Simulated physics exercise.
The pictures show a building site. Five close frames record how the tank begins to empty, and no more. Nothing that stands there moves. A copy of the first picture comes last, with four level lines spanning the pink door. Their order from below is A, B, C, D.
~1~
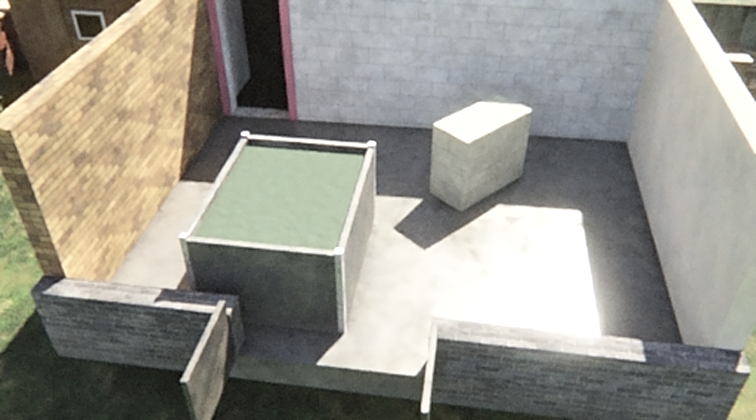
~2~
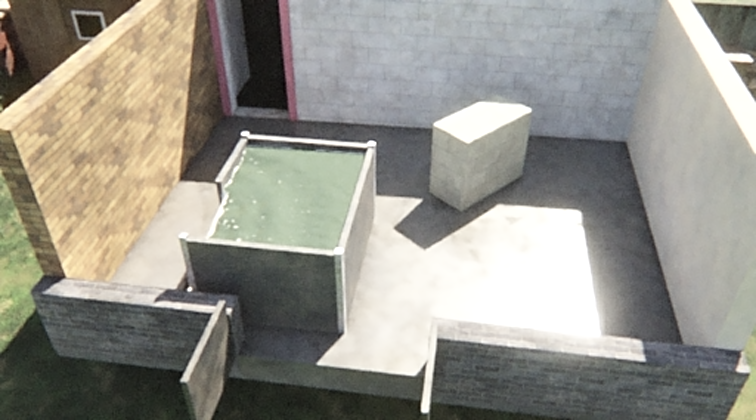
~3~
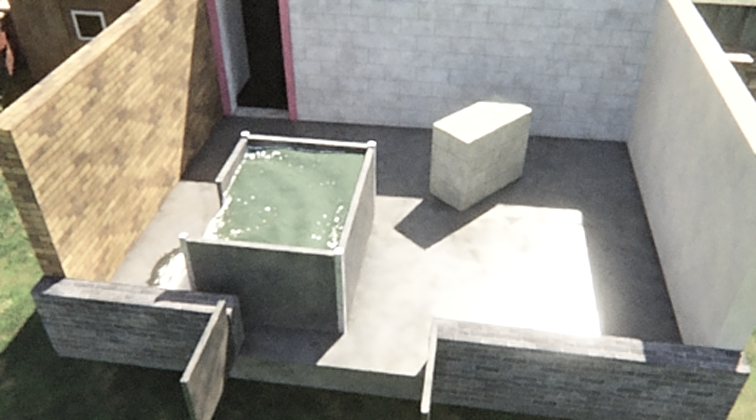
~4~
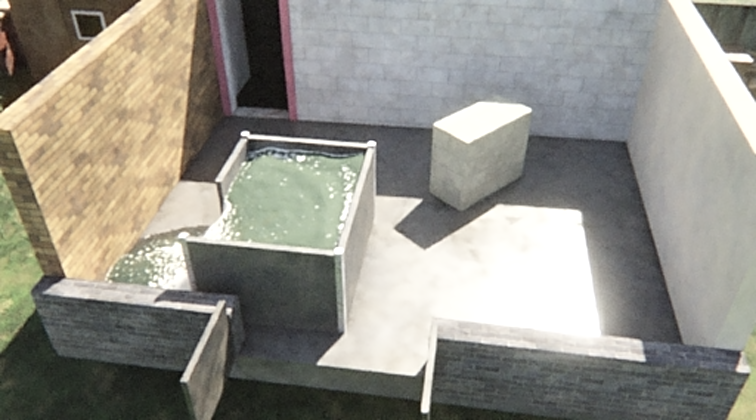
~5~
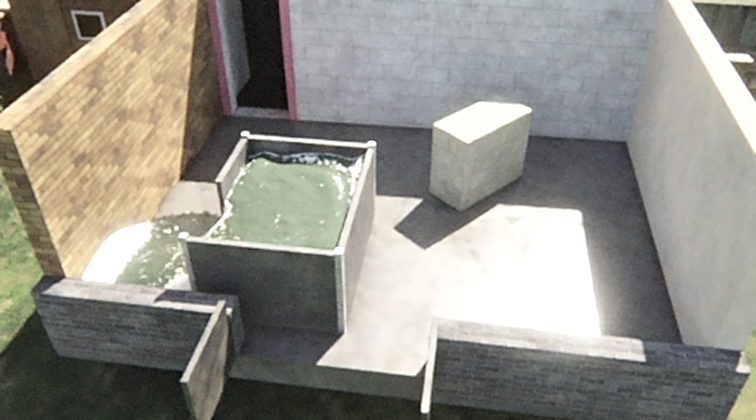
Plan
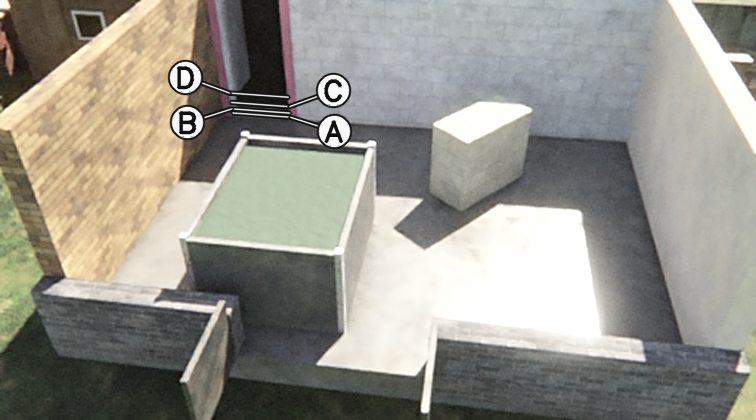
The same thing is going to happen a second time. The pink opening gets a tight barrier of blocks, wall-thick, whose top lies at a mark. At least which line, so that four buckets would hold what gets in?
D is the one.
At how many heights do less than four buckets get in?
One.
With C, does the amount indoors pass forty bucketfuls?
No, it does not.
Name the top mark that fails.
It is C.
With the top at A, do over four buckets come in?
Yes, that goes wrong.
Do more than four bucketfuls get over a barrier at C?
Yes, it does.
On the marked copy, A at (261, 115); B at (260, 110); C at (260, 104); D at (258, 95); from the bottom up A, B, C, D.
For mark A, dozens of bucketfuls pour in.
For mark B, dozens of bucketfuls pour in.
For mark C, about 12 bucketfuls get in.
For mark D, a splash gets over, under a bucket.
